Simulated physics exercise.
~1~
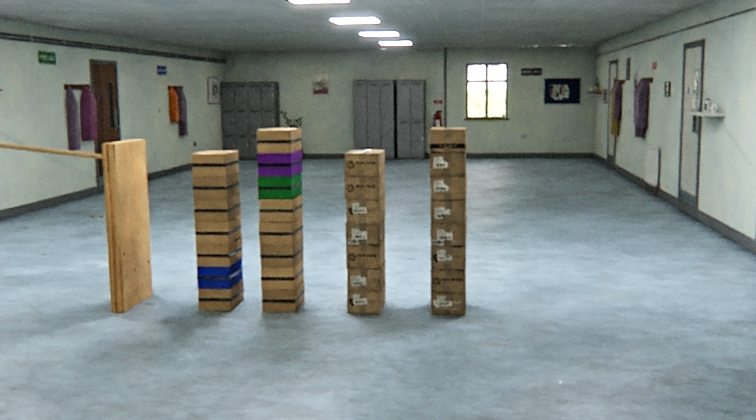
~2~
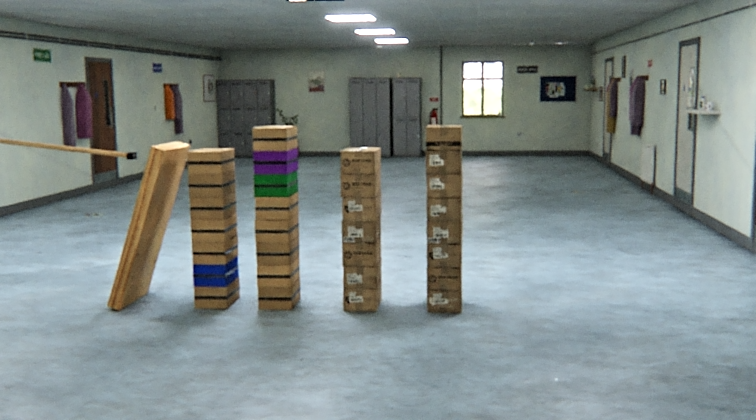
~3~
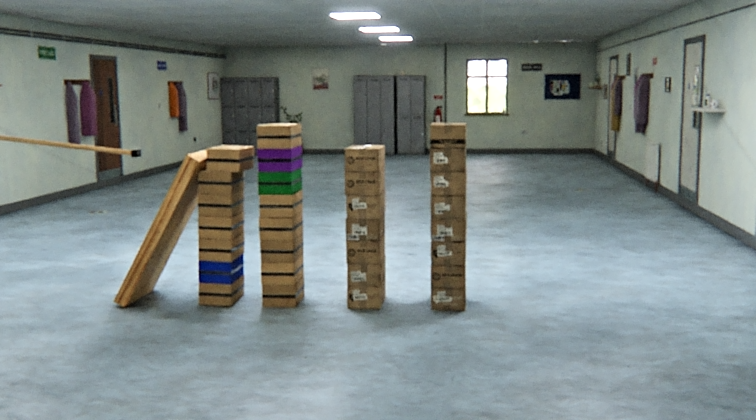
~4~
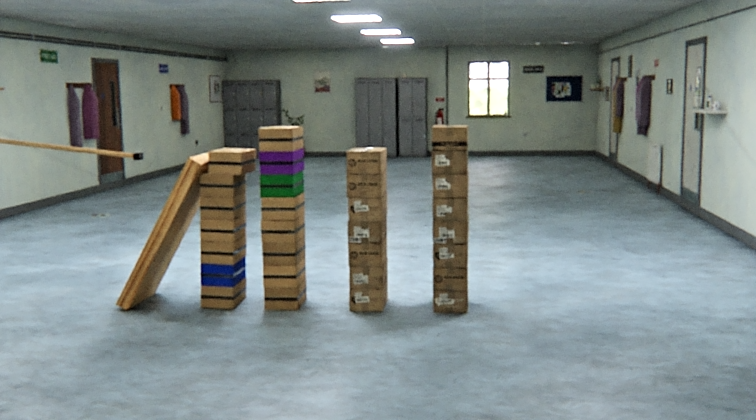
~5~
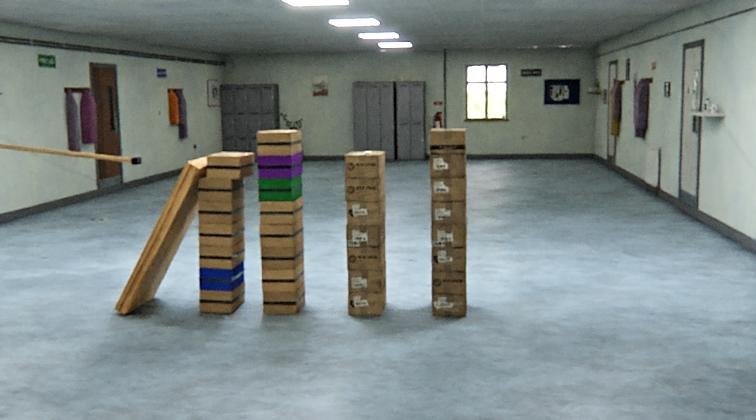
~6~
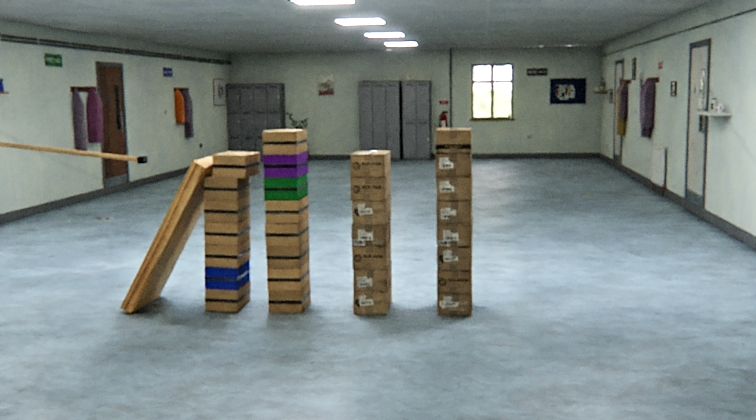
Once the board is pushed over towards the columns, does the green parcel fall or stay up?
The green parcel stays up. The board comes to rest leaning on the nearest column, and the column holding the green parcel remains standing.
